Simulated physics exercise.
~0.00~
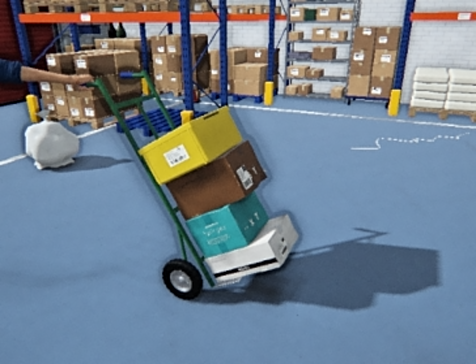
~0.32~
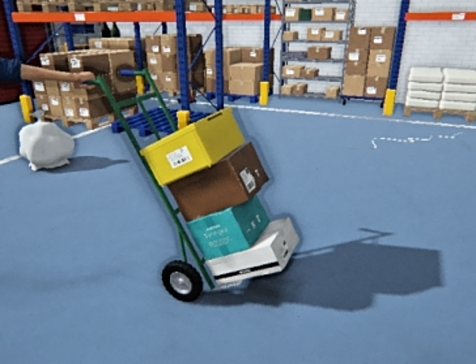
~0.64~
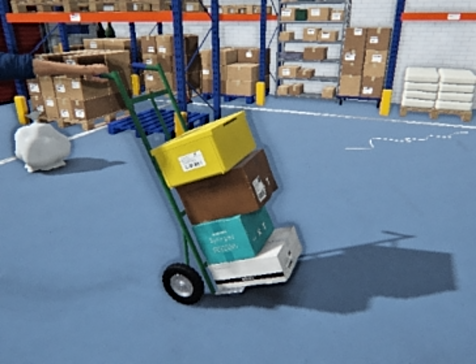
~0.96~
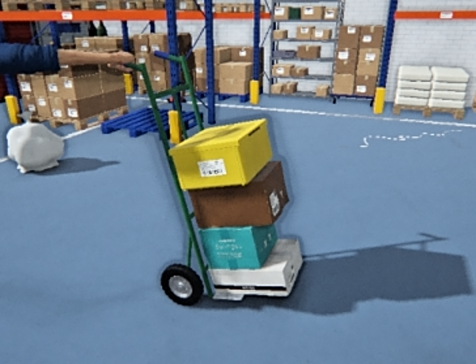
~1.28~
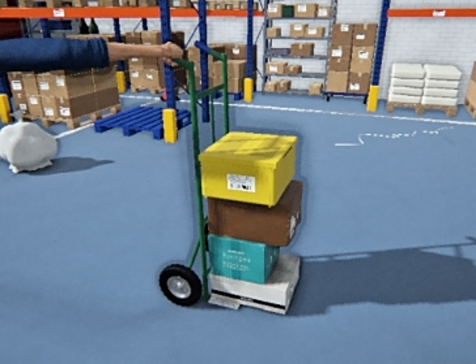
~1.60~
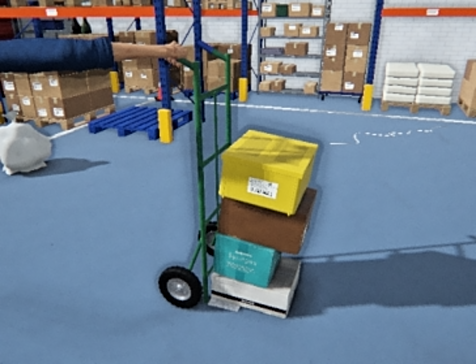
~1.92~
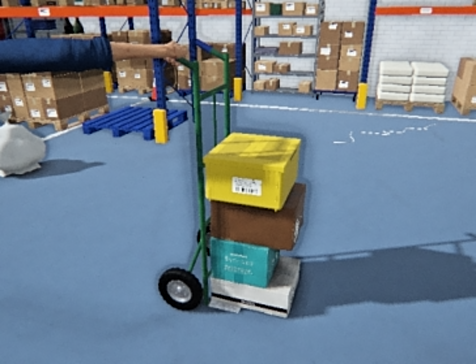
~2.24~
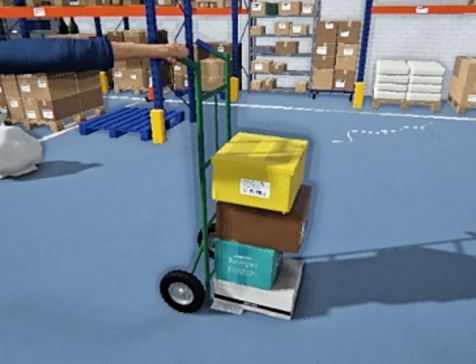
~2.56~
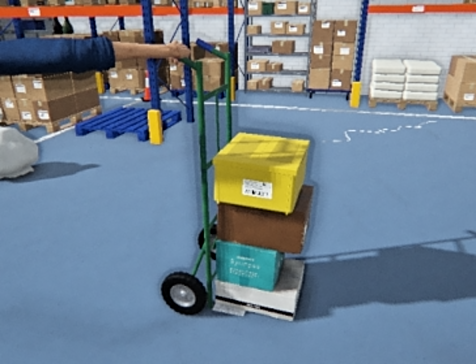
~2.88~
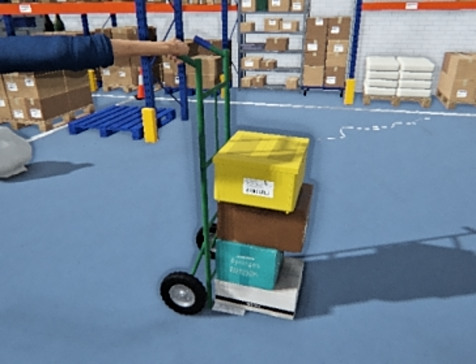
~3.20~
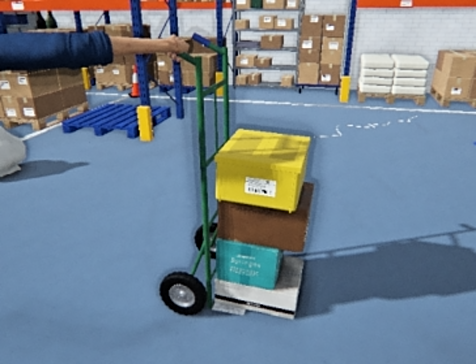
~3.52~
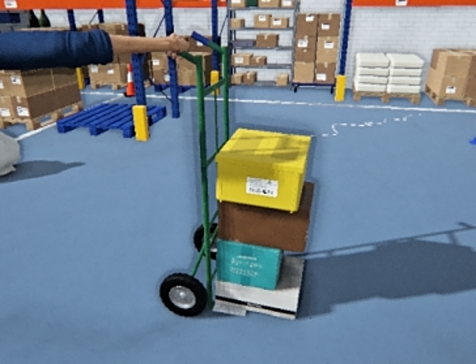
Warehouse floor, an arm tipping a green hand truck upright, its four stacked boxes rocking slightly, then settling still in place.
